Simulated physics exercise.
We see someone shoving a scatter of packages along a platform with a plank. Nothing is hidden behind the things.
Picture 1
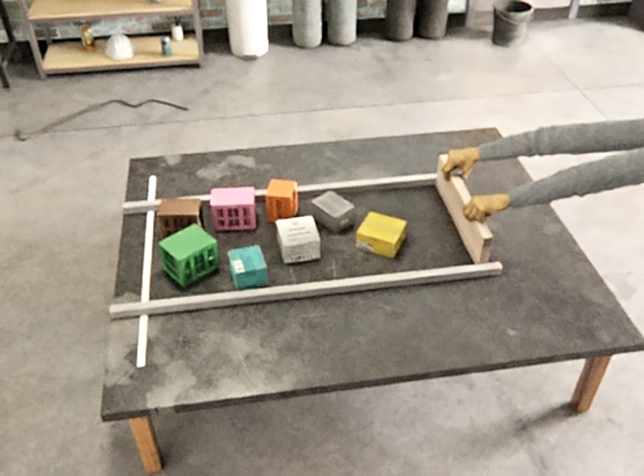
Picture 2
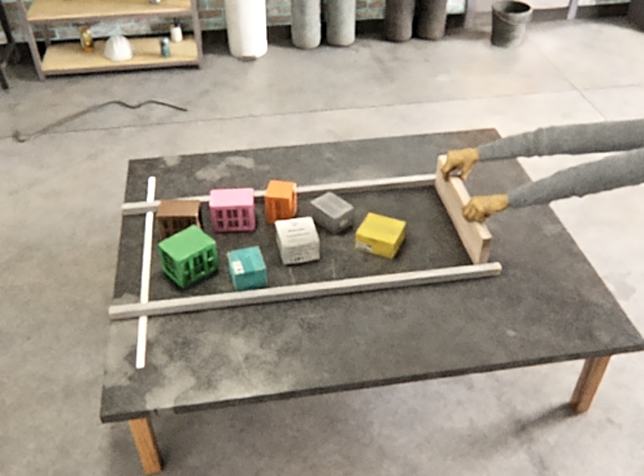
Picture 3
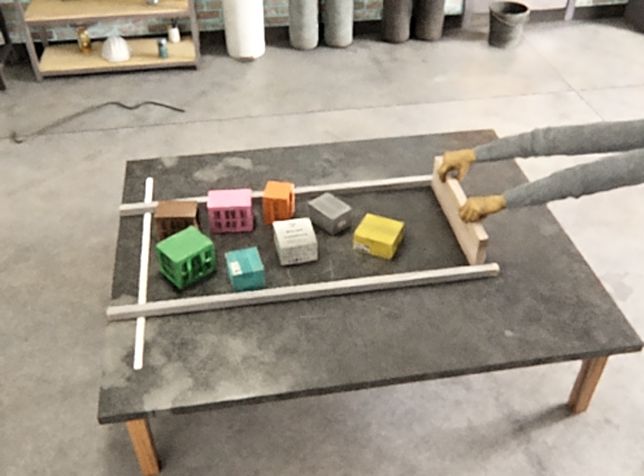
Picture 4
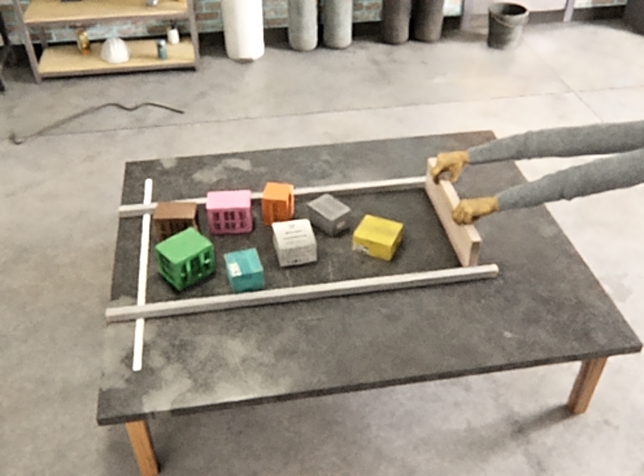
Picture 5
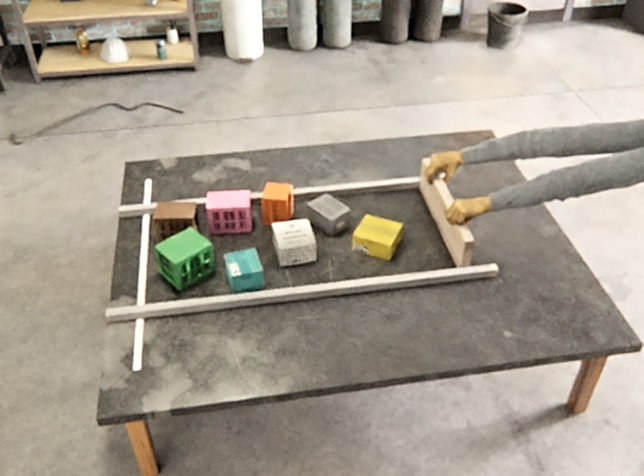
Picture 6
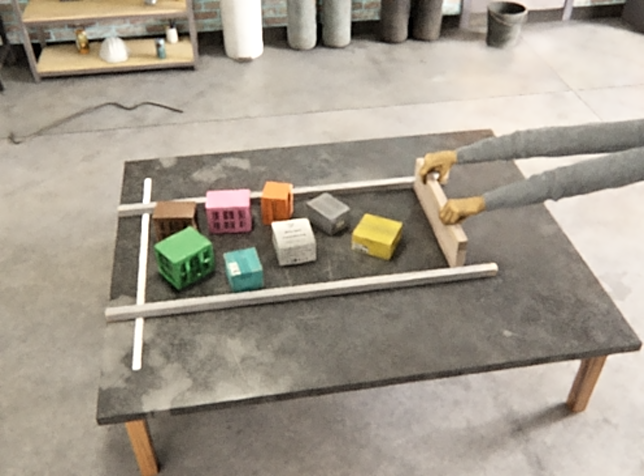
On a dark tabletop, gloved hands sliding a wooden plank slightly left between two rails, the scattered colourful packages staying still.
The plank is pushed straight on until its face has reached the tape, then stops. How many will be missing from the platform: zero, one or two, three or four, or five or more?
In the end the number that fall off is five or more.
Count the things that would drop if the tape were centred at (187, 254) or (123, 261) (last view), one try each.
It would be 3 and 8.
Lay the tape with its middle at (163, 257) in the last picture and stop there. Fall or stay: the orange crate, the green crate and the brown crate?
The orange crate stays on, the green crate tumbles off, the brown crate tumbles off.
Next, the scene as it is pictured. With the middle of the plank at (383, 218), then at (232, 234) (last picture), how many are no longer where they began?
First 1, then 8.
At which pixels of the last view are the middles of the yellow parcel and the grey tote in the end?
Near (119, 273) and (129, 231).
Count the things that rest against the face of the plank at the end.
It touches 2.
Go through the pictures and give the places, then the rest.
In the first frame, brown crate (181, 220); green crate (190, 255); pink crate (234, 209); plank (461, 208); tape (148, 256).
In the second frame, green crate (189, 256); grey tote (332, 214).
In the third frame, pink crate (231, 211); turquoise parcel (245, 271).
In the fourth frame, brown crate (177, 223); yellow parcel (378, 238).
In the fifth frame, green crate (185, 258); orange crate (278, 205).
In the sixth frame, brown crate (177, 223); green crate (185, 258); pink crate (229, 212); plank (438, 212); tape (143, 259).
Soon after, none off yet; brown crate at rest near (177, 223); green crate at rest near (185, 258); pink crate at rest near (229, 212).
After that, none off yet; brown crate displaced a little near (157, 226); green crate displaced a little near (171, 259); pink crate displaced about its own width near (198, 215).
And then, one off so far; brown crate on its way down near (82, 293); green crate tilting a little near (96, 264); pink crate displaced well along near (124, 223).
In the end, the number that fall off is five or more; gone, white box, orange crate, turquoise parcel, pink crate, green crate and brown crate.
